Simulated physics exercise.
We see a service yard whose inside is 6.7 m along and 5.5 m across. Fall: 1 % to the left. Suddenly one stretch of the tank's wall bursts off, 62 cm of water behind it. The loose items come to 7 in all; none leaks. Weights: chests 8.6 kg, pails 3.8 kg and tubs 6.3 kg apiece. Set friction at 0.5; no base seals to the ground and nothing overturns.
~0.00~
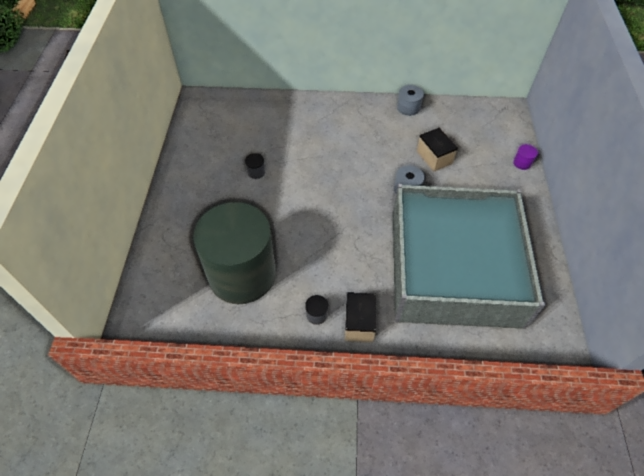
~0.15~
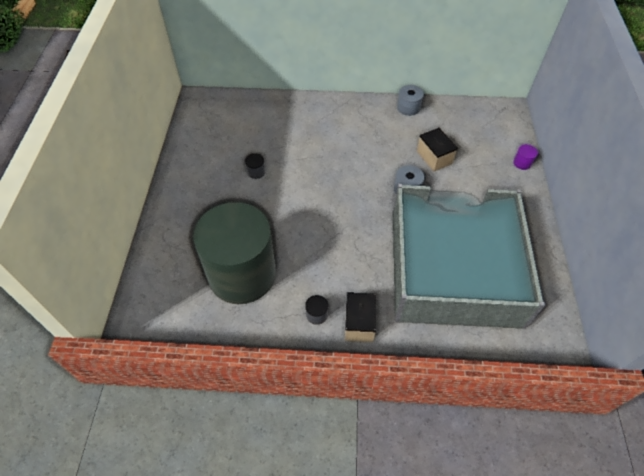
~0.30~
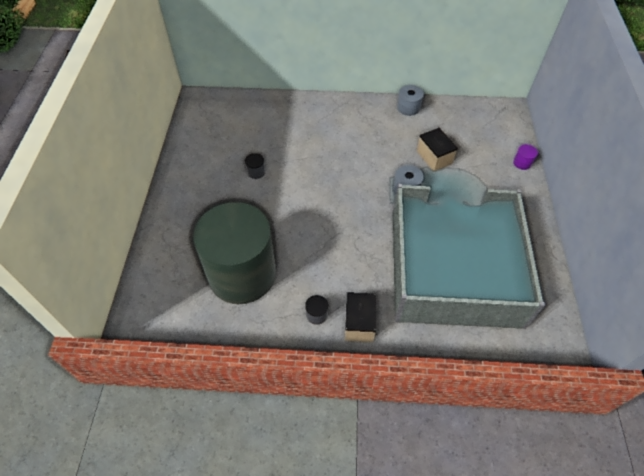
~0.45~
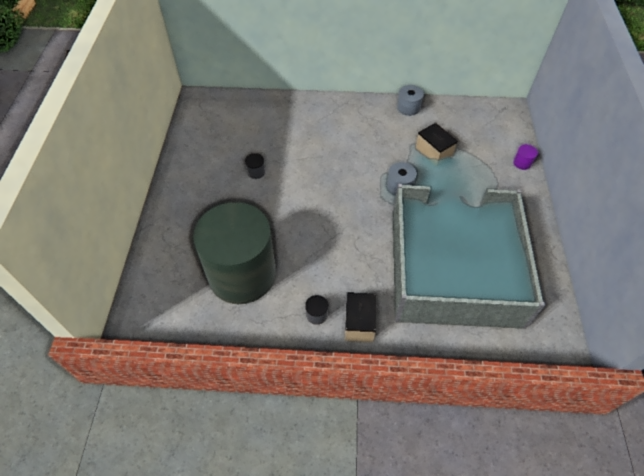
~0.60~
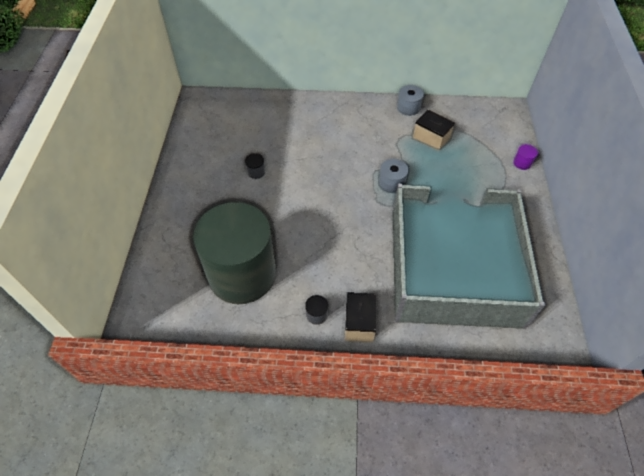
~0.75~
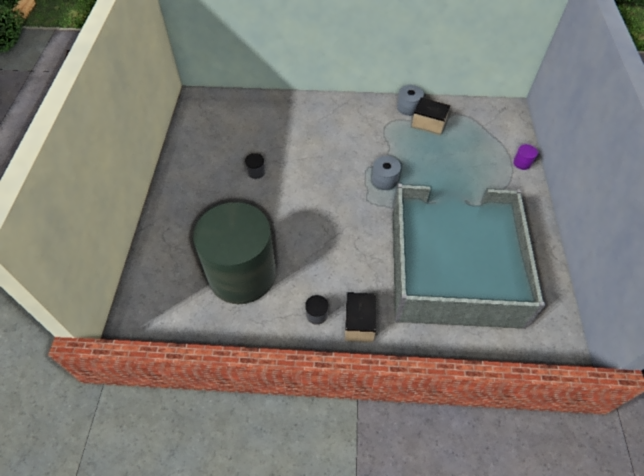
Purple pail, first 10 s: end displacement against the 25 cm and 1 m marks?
Over 1 m.
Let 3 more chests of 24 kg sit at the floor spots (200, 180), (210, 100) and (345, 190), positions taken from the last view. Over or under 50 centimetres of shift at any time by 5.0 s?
Result, in listed order: Not exceeded / exceeded / not exceeded.
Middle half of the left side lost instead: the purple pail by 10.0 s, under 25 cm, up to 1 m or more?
Afterwards the purple pail glides a modest way.
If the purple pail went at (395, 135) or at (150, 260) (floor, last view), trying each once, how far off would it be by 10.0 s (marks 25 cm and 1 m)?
I'd say it lands far off on the first try and it lands far off on the second.
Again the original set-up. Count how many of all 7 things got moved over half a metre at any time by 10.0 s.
4 in all.
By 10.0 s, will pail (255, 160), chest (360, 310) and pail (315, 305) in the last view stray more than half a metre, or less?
Results in listed order: Falls short / falls short / falls short.
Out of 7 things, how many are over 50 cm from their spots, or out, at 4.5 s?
By that point, 4.
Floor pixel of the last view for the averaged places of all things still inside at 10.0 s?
(293, 251).
After 2.0 s the purple pail is near (538, 144), 0.3 m from its start, aground; 2 afloat.
After 4.5 s the purple pail is near (540, 175), 0.6 m from its start, afloat; 3 afloat.
After 7.0 s the purple pail is near (554, 330), 3.3 m from its start, afloat; 3 afloat.
After 10.0 s the purple pail is near (415, 329), 3.9 m from its start, aground; 4 afloat.
